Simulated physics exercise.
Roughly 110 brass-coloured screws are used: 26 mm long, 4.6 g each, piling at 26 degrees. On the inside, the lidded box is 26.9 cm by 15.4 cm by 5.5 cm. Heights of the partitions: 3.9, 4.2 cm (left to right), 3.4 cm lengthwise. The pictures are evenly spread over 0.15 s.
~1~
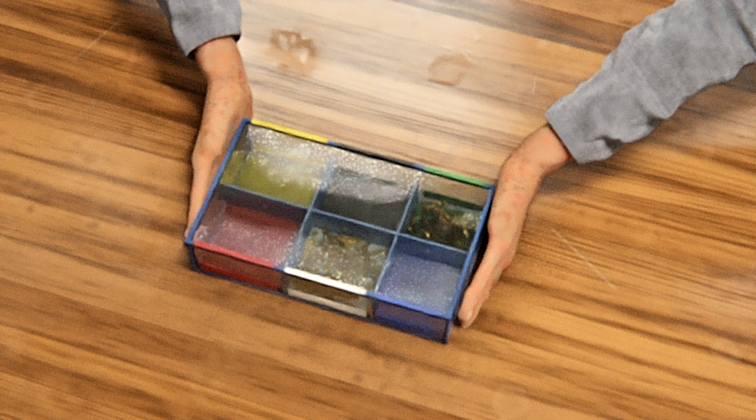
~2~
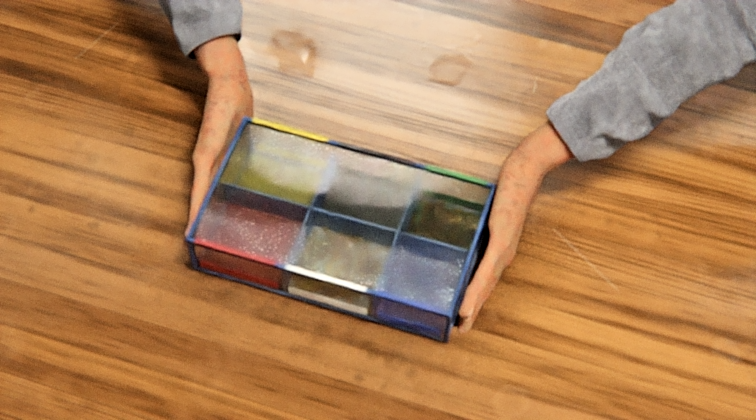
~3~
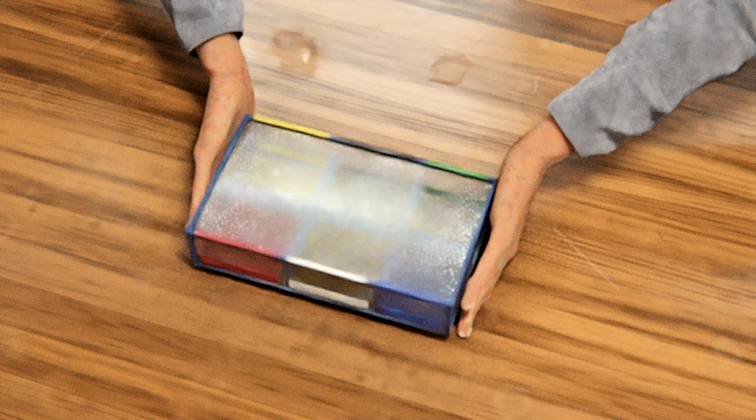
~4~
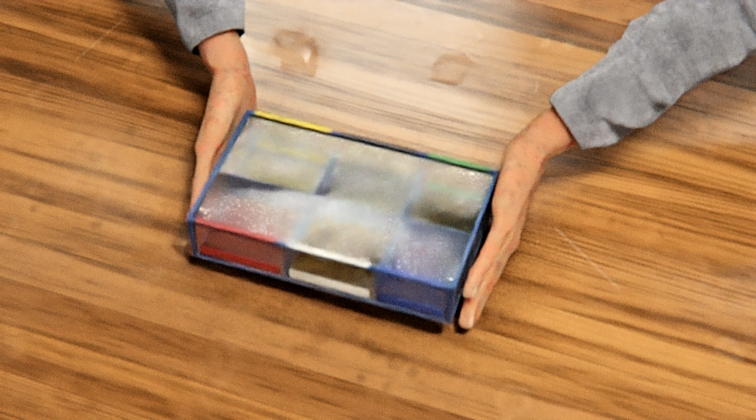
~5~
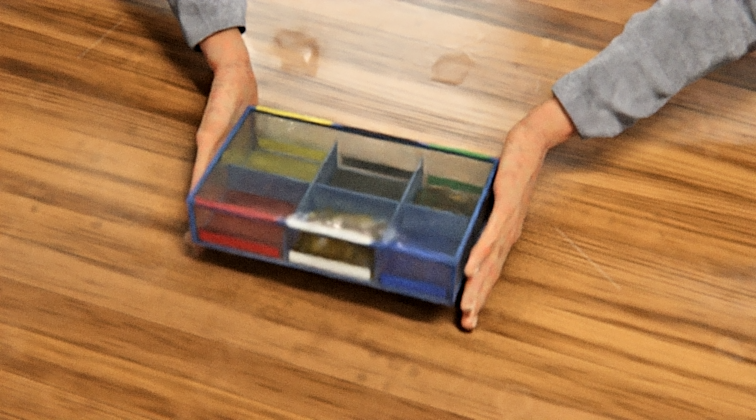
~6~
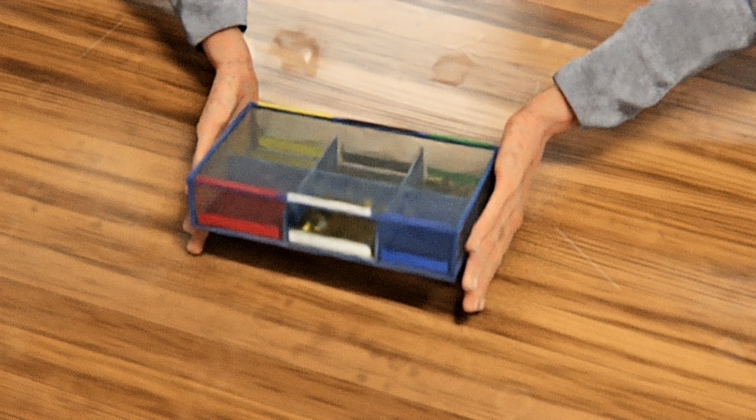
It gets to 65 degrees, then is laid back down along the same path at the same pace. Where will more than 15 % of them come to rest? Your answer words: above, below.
Red - below; blue - below; green - above; yellow - below; white - above; black - above.
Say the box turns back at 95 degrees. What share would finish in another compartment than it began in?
Roughly 30 percent would.
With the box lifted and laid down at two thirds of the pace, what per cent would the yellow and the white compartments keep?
The yellow compartment gets 0 % while the white one gets 45 %.
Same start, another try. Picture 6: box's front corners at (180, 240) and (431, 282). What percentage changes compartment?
Something like 15 in a hundred.
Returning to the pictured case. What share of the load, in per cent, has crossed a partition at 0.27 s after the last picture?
5 %.
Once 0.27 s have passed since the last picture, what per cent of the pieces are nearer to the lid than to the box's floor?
Estimate: Near 40 per cent.
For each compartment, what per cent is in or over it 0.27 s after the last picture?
You'd see red at 0, blue at 0, green at 40, yellow at 0, white at 55 and black at 5 per cent.
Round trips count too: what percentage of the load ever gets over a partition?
Around 30 in a hundred.
Then, 0.27 s after the last picture, tilt 62 degrees; green 40 %, white 55 %, black 5 %.
Then, 0.44 s after the last picture, tilt 23 degrees; green 40 %, yellow 5 %, white 35 %, black 20 %.
Then, 0.74 s after the last picture, tilt 0 degrees; green 40 %, yellow 5 %, white 35 %, black 20 %.
In the end, red 0 %, blue 0 %, green 40 %, yellow 5 %, white 35 %, black 20 %.
